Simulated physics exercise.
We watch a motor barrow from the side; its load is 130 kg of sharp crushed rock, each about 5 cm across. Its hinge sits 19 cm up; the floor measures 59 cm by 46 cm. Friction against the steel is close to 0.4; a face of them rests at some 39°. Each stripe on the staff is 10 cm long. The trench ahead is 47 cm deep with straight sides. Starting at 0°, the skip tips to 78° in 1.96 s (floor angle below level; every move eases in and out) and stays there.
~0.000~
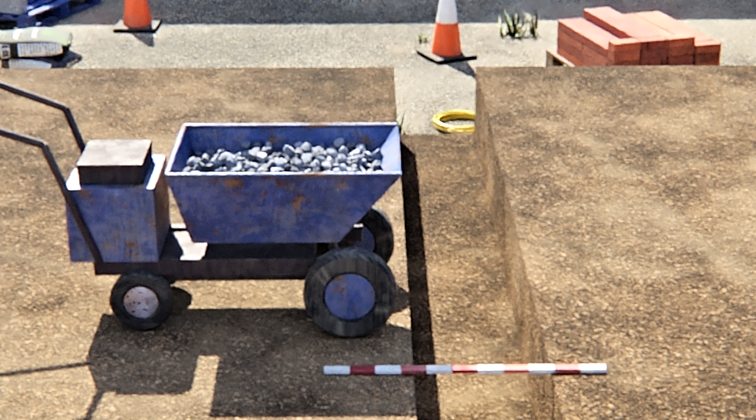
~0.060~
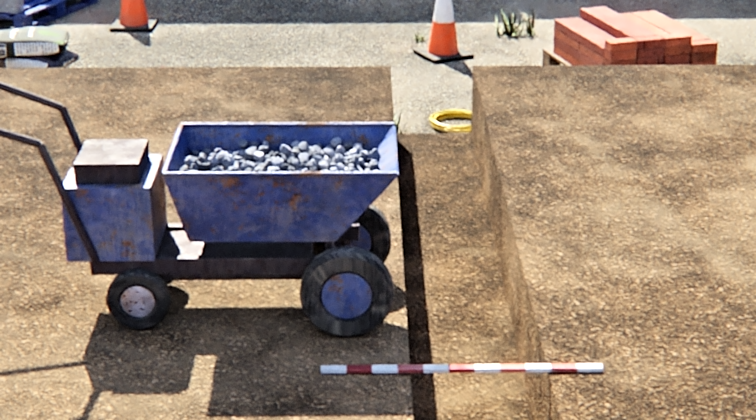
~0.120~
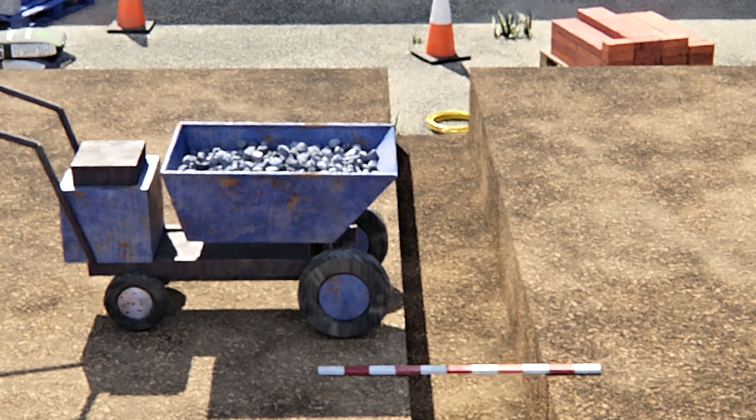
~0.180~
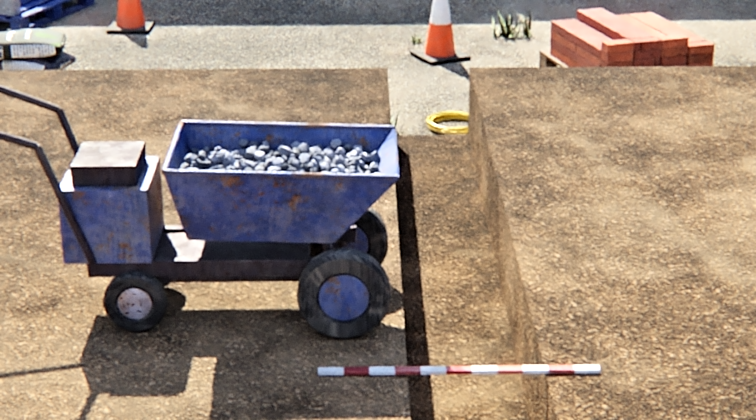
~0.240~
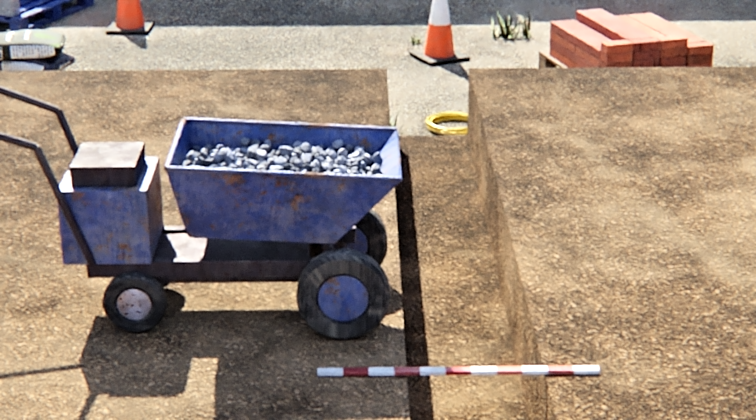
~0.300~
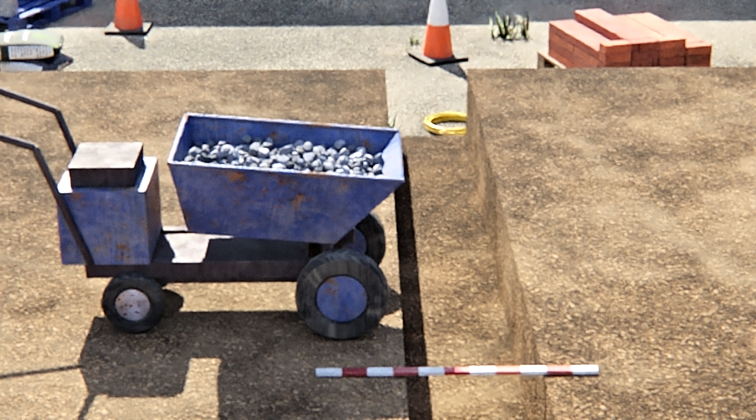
A blue skip full of grey stones tilts slightly forward on a cart beside a trench.
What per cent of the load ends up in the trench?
Close to 90 in a hundred.
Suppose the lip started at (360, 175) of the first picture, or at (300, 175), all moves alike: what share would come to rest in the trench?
Near 100 per cent from the first place, 100 from the second.
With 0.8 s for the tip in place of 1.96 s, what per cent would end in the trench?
Then about 75 per cent.
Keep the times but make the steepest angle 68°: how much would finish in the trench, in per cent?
Then about 70 per cent.
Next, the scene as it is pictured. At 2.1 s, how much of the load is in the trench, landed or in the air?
About 45 per cent by then.
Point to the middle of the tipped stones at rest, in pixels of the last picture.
Their middle is at about (493, 385).
After 1.5 s the floor is at 66°; 99 % in the skip, 1 % in the trench; the foremost stones are at (494, 281).
After 2.1 s the floor is at 78°; 50 % in the skip, 44 % in the trench, 6 % past the trench; the foremost stones are at (601, 323).
After 2.4 s the floor is at 78°; 19 % in the skip, 71 % in the trench, 10 % past the trench; the foremost stones are at (622, 309).
After 4.4 s the floor is at 78°; 0 % in the skip, 90 % in the trench, 10 % past the trench; the foremost stones are at (625, 311).
